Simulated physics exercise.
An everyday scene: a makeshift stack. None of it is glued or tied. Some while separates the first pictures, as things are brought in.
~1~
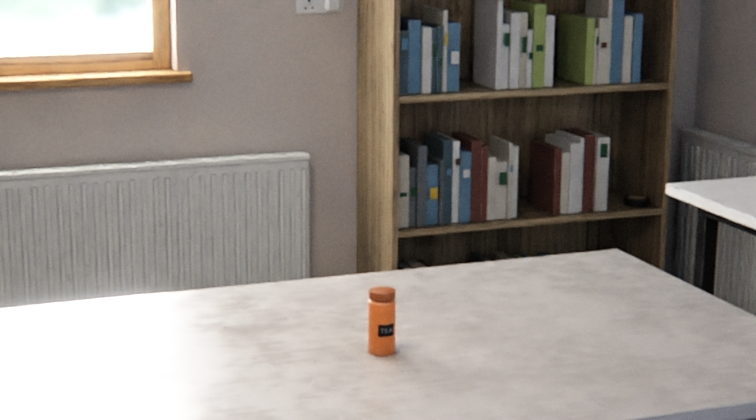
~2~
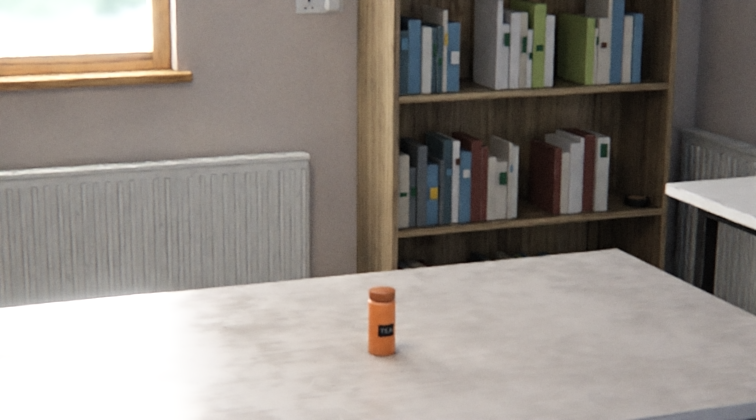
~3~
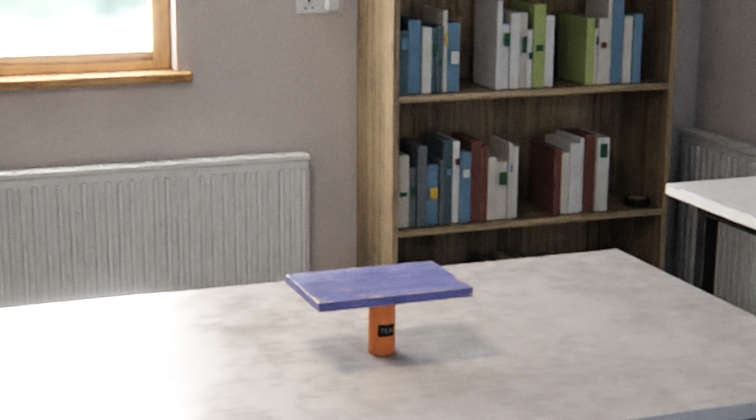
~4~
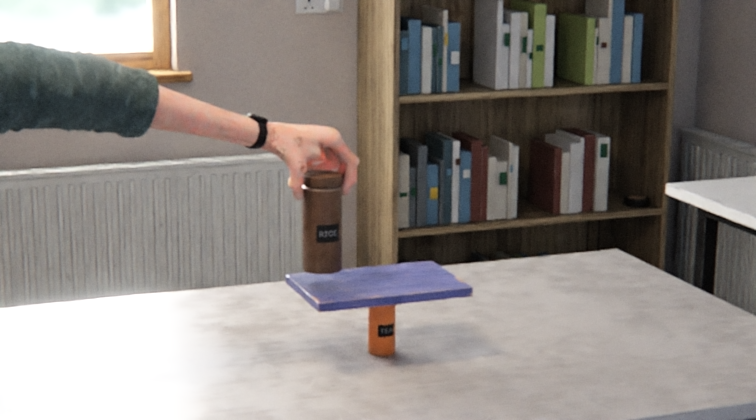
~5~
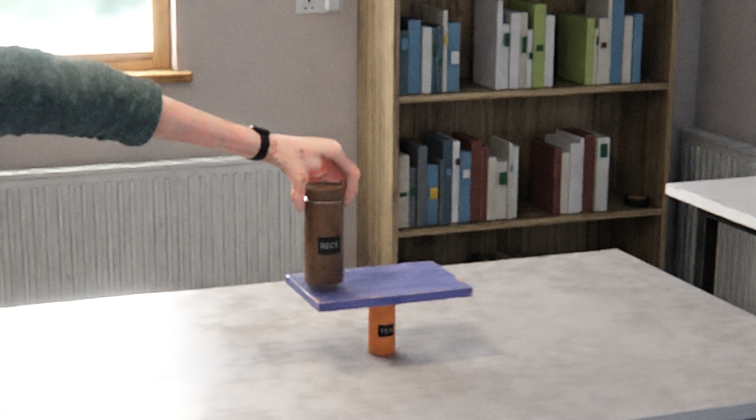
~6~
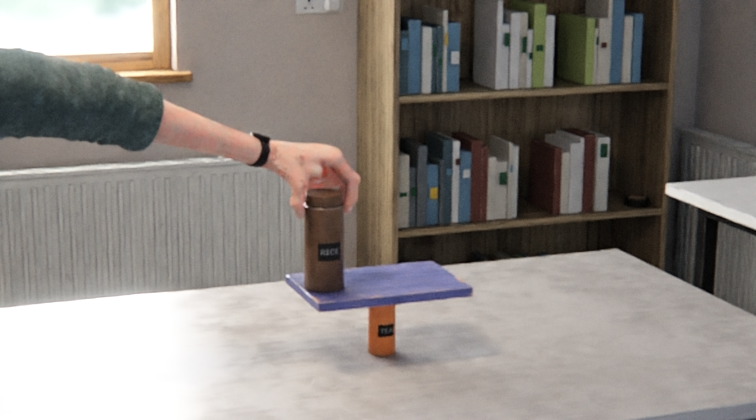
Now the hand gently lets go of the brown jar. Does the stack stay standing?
No. It is going to fail to remain upright.
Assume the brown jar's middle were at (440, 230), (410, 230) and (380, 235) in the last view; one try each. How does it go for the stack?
The stack tumbles down in the first case, remains standing in the second, and remains standing in the third.
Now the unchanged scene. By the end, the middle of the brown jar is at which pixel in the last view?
Roughly pixel (259, 351) in the last picture.
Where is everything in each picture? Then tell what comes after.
The last thing is not in view yet; orange shaker (382, 321), in the first frame.
The last thing is not in view yet; orange shaker (382, 321), in the second frame.
The last thing is not in view yet; orange shaker (382, 321), in the third frame.
On its way; brown jar (322, 222); orange shaker (382, 321), in the fourth frame.
On its way; brown jar (324, 234); orange shaker (382, 321), in the fifth frame.
In place under the hand; brown jar (324, 240); orange shaker (382, 321), in the sixth frame.
Then, 0.40 s after the last picture, brown jar now fallen; blue board tipped 50° from how it was.
Then, 0.70 s after the last picture, blue board tipped 48° from how it was; orange shaker tipped 22° from how it was.
Then, 0.90 s after the last picture, blue board now fallen; orange shaker on its side.
By the end, fallen, orange shaker, brown jar and blue board. Seen from the same camera at the end, brown jar near (259, 351). The stack comes apart.
